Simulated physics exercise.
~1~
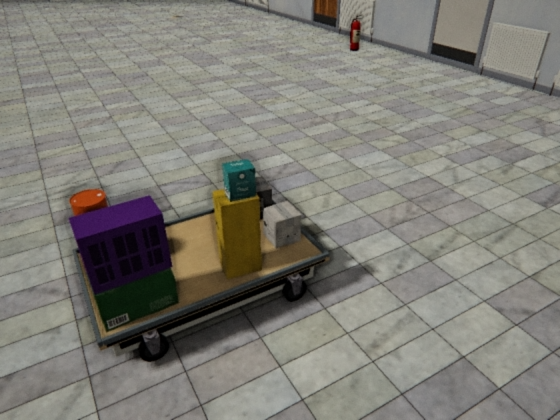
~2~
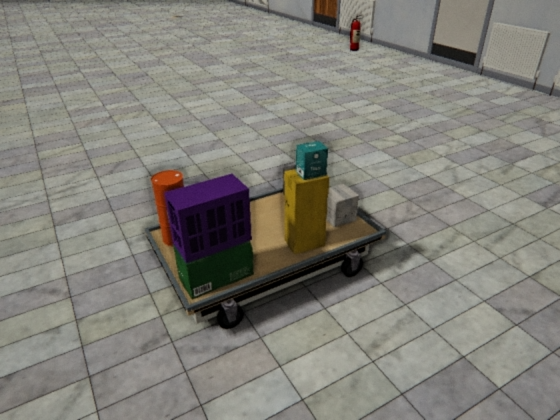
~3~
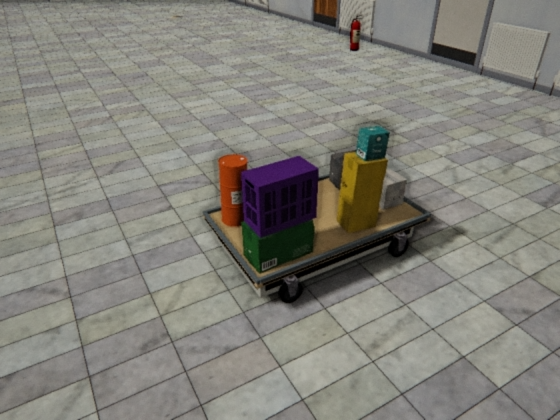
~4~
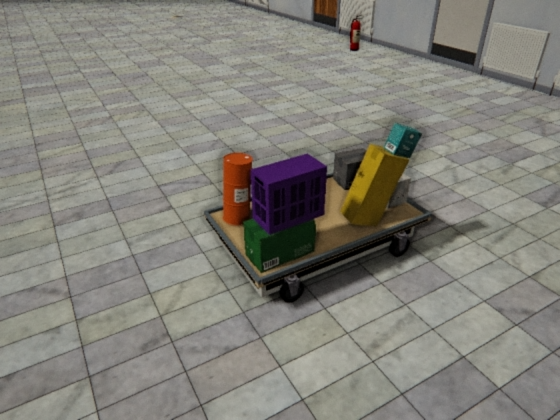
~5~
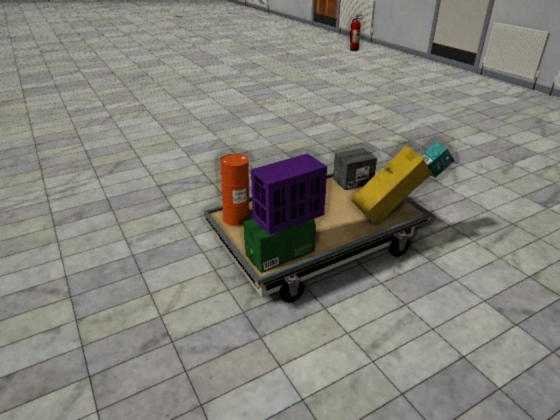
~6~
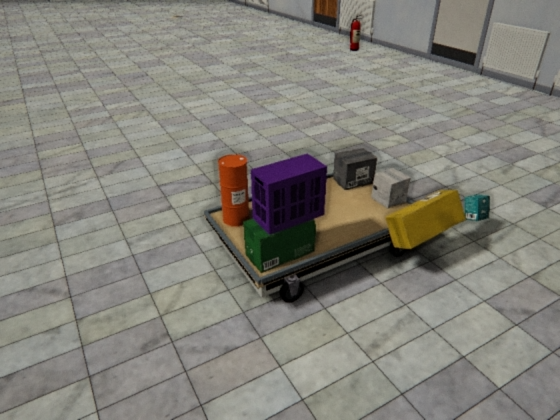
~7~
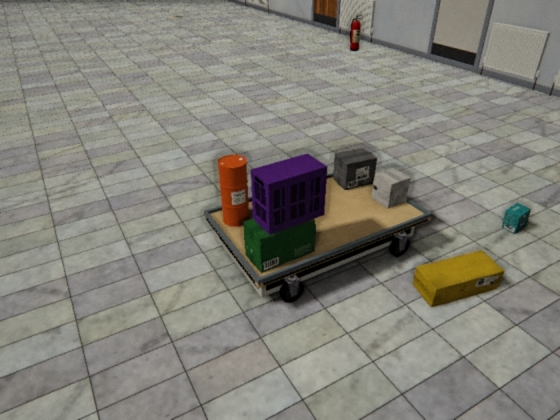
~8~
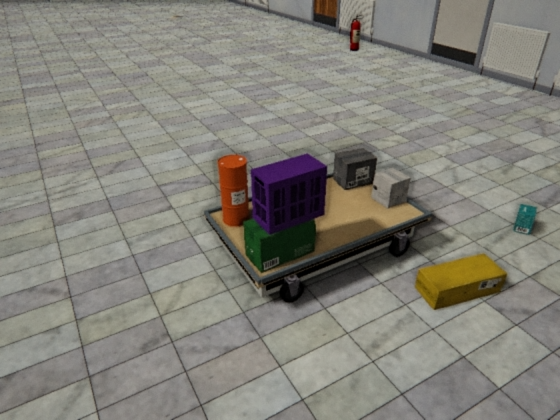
At first, a flat cart rolls to the right across a tiled floor, carrying a purple crate on a green parcel, an orange canister, a tall yellow box topped by a small turquoise box, and grey and white parcels. The cart comes to a stop, and the yellow box leans to the right with the turquoise box. The pair tips over the cart's right end, and both boxes drop to the floor. The turquoise box lands farther away than the yellow one. Finally, the yellow box lies on its side, while the other items remain on the still cart.
